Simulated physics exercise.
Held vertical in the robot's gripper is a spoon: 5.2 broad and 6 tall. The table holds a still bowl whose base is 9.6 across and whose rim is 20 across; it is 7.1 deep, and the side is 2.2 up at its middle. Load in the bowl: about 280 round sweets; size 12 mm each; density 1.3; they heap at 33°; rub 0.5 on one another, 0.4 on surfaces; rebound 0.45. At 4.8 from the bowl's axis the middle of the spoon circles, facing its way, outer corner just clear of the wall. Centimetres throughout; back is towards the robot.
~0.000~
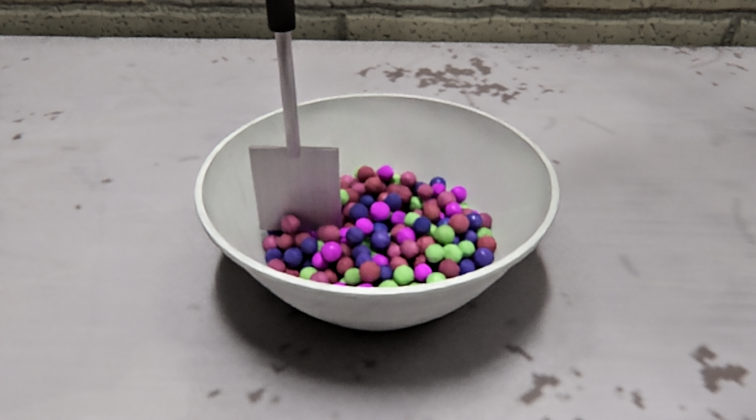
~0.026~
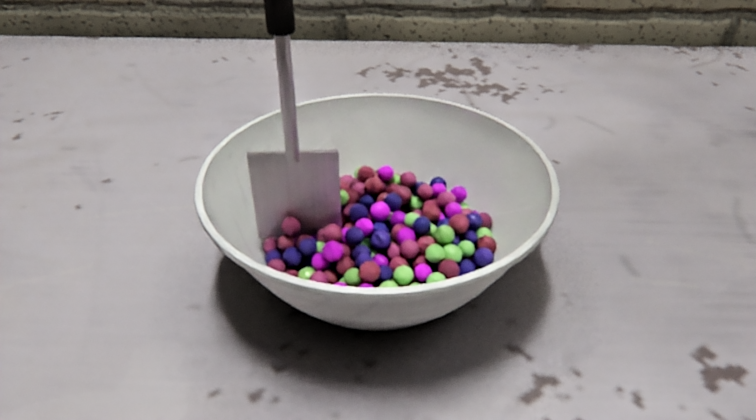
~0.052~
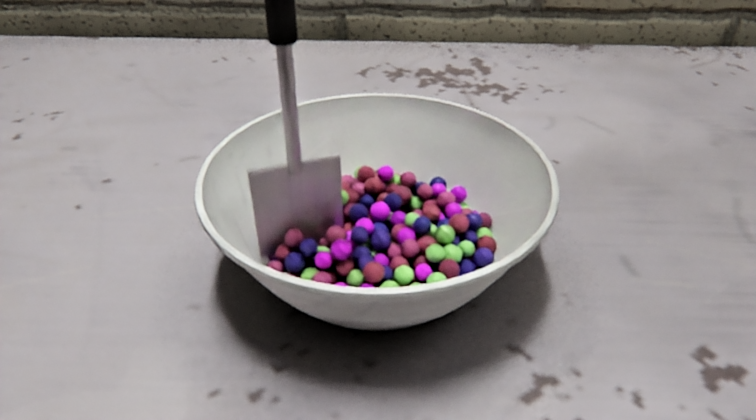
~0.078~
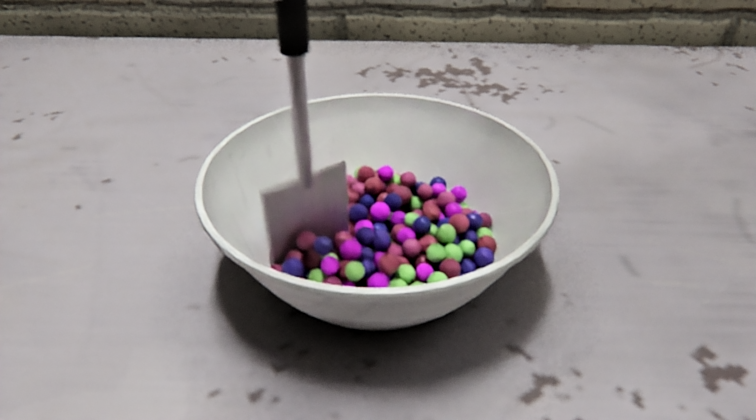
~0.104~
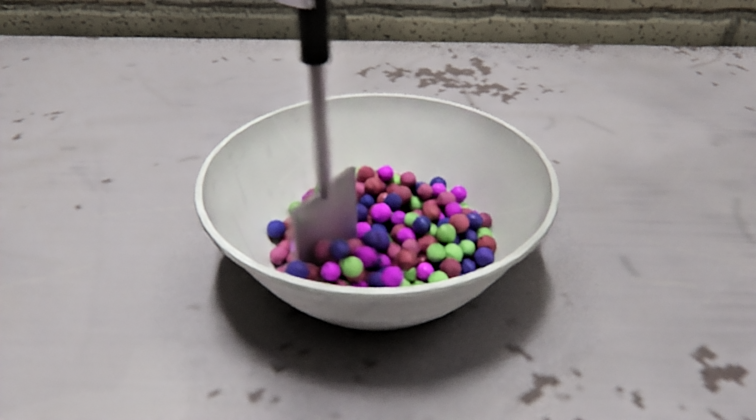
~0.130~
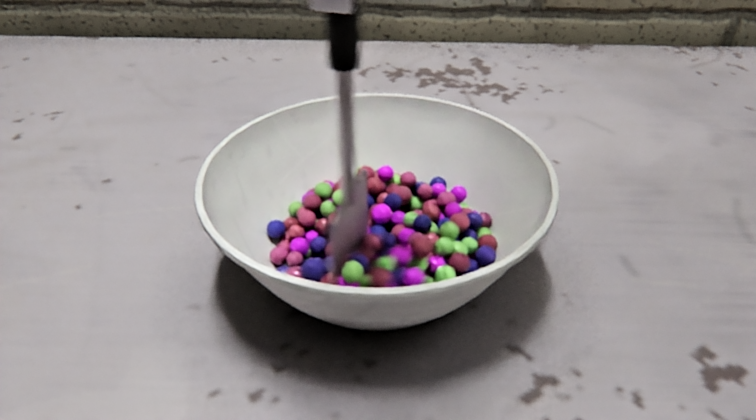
A flat metal spoon, held upright by a robot's gripper, starts at the left side of a still white bowl of red, blue, green and magenta sweets. It sweeps toward the viewer and rightward through the near side, turning until nearly edge-on, pushing nearby sweets along while those farther right barely move.
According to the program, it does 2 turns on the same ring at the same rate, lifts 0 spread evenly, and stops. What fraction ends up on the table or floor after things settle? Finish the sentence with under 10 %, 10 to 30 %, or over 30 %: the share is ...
The share is 10 to 30 %.
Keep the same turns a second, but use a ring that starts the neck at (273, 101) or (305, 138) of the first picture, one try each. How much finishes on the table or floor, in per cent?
Some 0 and 15 per cent.
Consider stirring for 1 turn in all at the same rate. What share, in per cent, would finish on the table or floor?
5 %.
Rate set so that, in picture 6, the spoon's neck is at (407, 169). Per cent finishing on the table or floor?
Roughly 35 per cent.
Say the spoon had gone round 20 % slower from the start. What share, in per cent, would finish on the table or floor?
That would be some 10 percent.
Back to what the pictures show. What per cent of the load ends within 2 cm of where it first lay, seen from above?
That comes to some 15 per cent.
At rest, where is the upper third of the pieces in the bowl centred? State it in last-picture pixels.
About (307, 252).
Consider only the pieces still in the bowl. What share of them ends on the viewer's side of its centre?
I'd put it at roughly 60 per cent.
After 0.50 s, 328° round, highest piece 9 above the table; 274 in the bowl, 5 on the table or floor, 6 in flight or on the tool.
After 0.87 s, 220° round, highest piece 8 above the table; 258 in the bowl, 25 on the table or floor, 2 in flight or on the tool.
After 1.25 s, 0° round, highest piece 6 above the table; 244 in the bowl, 41 on the table or floor.
After 1.95 s, 0° round, highest piece 6 above the table; 244 in the bowl, 41 on the table or floor.
At rest, 244 in the bowl, 41 on the table or floor. That is 14 % on the table or floor.
